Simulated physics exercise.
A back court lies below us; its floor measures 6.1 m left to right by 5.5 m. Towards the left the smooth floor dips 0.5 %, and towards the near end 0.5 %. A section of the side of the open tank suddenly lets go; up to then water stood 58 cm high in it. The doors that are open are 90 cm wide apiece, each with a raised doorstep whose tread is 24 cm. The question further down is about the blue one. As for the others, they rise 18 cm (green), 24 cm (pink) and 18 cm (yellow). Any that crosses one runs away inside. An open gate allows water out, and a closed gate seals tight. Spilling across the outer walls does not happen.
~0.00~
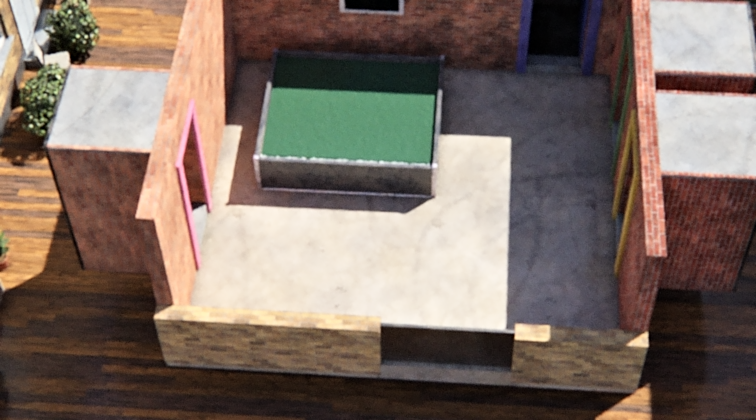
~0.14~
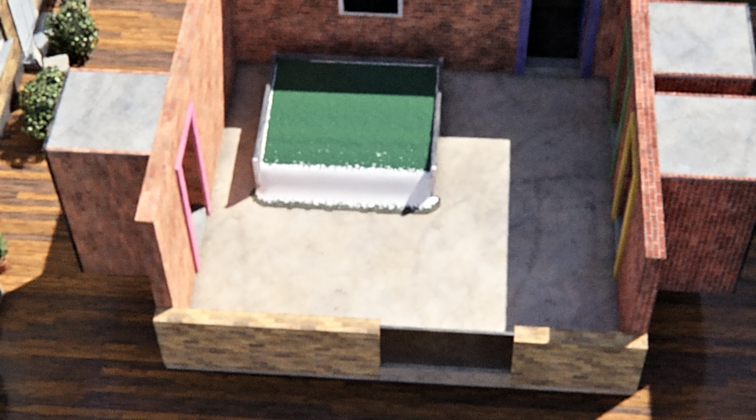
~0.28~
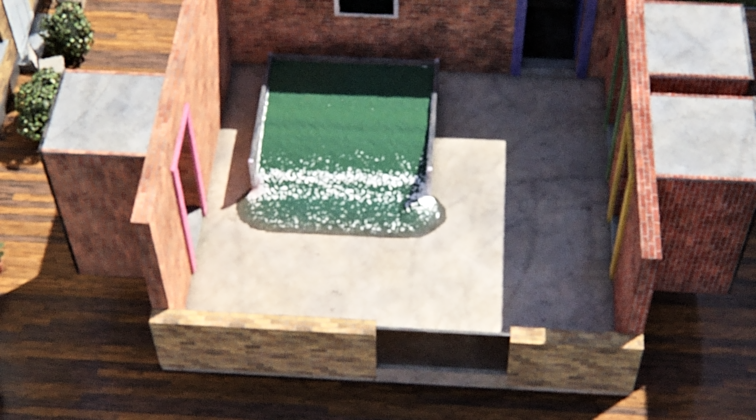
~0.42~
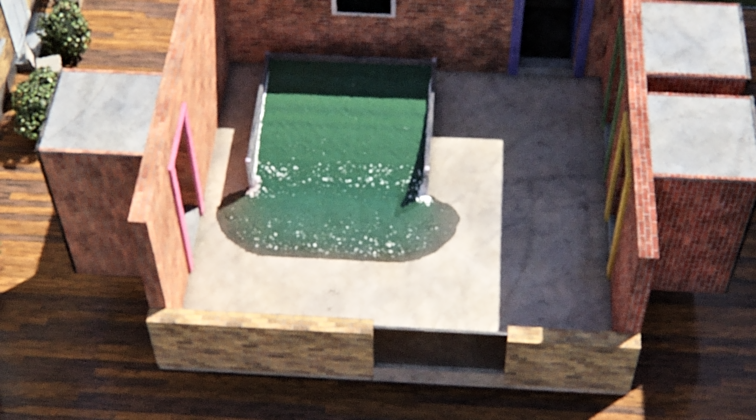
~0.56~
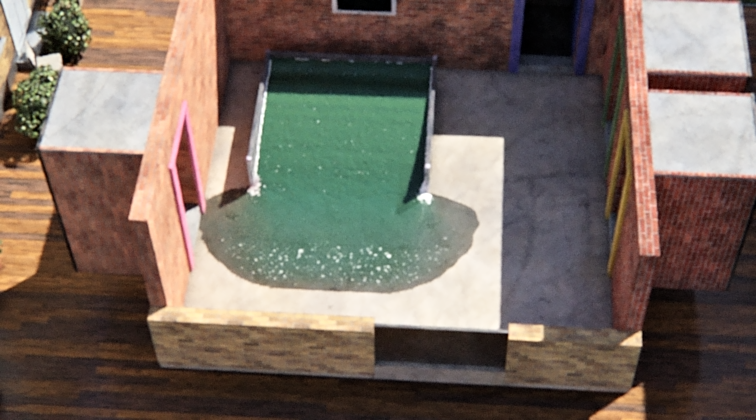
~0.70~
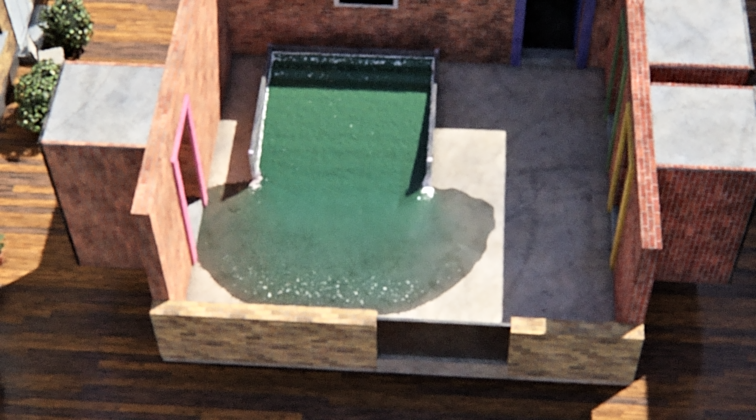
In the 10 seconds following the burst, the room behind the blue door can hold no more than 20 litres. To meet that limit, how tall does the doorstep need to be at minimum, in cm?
At least 13.5 cm or so.
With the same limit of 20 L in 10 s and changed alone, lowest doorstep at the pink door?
The pink door needs around 17 cm.
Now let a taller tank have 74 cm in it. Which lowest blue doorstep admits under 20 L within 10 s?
Minimum height: Approx. 19 cm.
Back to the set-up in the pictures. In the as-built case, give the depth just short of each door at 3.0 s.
Centimetres: Green = 0, pink = 23, blue = 0, yellow = 1.
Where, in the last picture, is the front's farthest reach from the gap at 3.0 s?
Look about (607, 356) in the last picture.
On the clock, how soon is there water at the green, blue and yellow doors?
Green at 3.8 s, blue at 5.0 s and yellow at 3.0 s.
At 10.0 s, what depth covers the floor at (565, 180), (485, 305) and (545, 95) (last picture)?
In order: Around 8, 10 and 12 cm.
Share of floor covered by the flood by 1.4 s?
Roughly 45 percent of the floor is wet.
After 1.4 s water covers 45 % of the floor, deepest (39 cm) near (320, 341); it has not reached the blue door.
After 3.0 s water covers 50 % of the floor, deepest (36 cm) near (180, 334); it has not reached the blue door.
After 10.0 s water covers 95 % of the floor, deepest (18 cm) near (228, 82); 12 cm at the blue door, 10 litres in over its 15 cm doorstep.
At the blue door as built, the water arrived by 4.9 s and peaked near 19 cm at 6.8 s.
Run again over the same 10 s with other heights there, 35 litres in over 12 cm, 5 litres over 16.5 cm. The limit of 20 litres is kept from about 13.5 cm up.
